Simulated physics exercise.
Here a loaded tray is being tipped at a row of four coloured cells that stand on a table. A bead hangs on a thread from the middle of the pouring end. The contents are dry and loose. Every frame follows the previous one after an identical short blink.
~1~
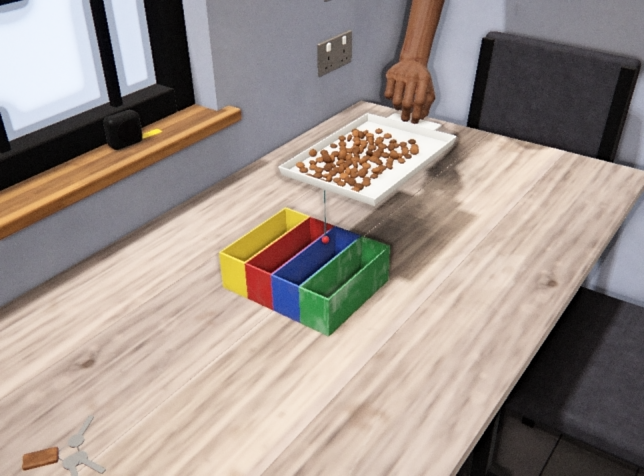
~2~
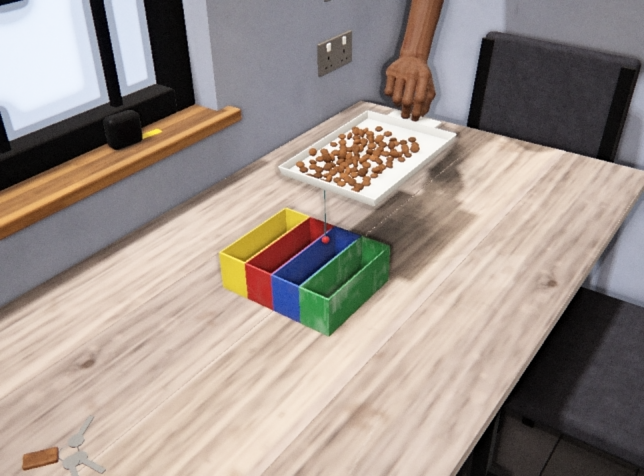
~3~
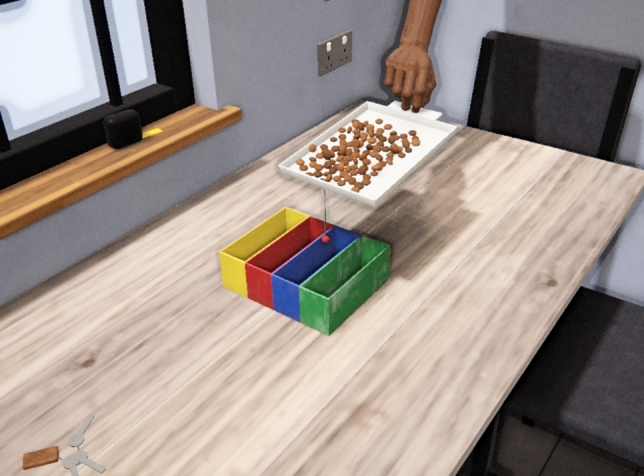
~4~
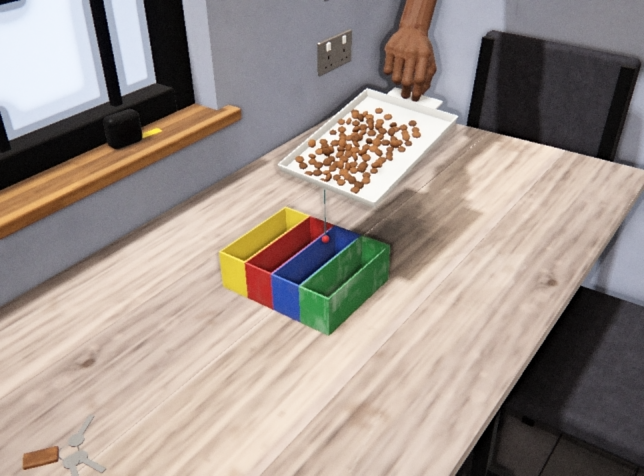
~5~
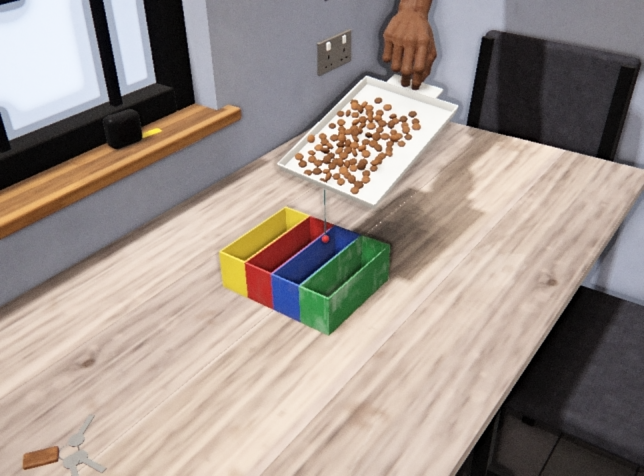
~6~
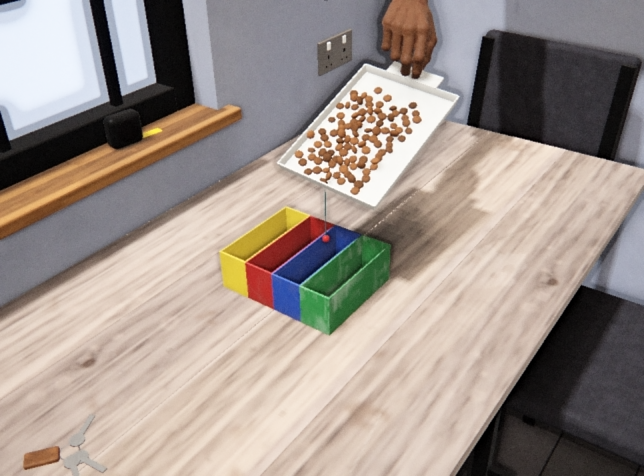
A hand steadily tilts a white tray of brown pieces above four coloured cells.
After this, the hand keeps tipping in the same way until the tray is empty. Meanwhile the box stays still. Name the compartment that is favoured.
Green.
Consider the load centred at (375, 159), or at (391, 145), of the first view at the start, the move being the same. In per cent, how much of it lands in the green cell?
First some 50, then 50 per cent.
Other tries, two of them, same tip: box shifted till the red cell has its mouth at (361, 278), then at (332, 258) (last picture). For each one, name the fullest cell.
Try one: The red cell; try two: The blue cell.
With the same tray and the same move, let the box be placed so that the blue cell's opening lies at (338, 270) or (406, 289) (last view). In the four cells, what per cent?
It would be roughly 100 per cent in the first placement and roughly 80 per cent in the second.
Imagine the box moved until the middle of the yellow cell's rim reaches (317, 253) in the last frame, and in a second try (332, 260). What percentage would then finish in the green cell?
Roughly 0% the first time and 0% the second time.
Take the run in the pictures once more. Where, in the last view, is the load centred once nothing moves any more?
The centre ends up roughly at (337, 308).
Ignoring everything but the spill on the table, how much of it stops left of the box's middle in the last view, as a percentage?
My estimate is some 10 per cent.
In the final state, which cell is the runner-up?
It is that blue cell.
Soon after the last picture, tray tipped steeply; nearly all on the tray; a small part falling or outside the box.
A little later, tray tipped past a quarter turn; a small part on the tray; about a third in the green cell; a small part in the blue cell; a stray few in the red cell; about half falling or outside the box.
Later still, tray tipped past a quarter turn; about half in the green cell; about a quarter in the blue cell; a stray few in the red cell; about a third falling or outside the box.
At rest, tray tipped past a quarter turn; about half in the green cell; about a quarter in the blue cell; a stray few in the red cell; none in the yellow cell; about a third outside the box.
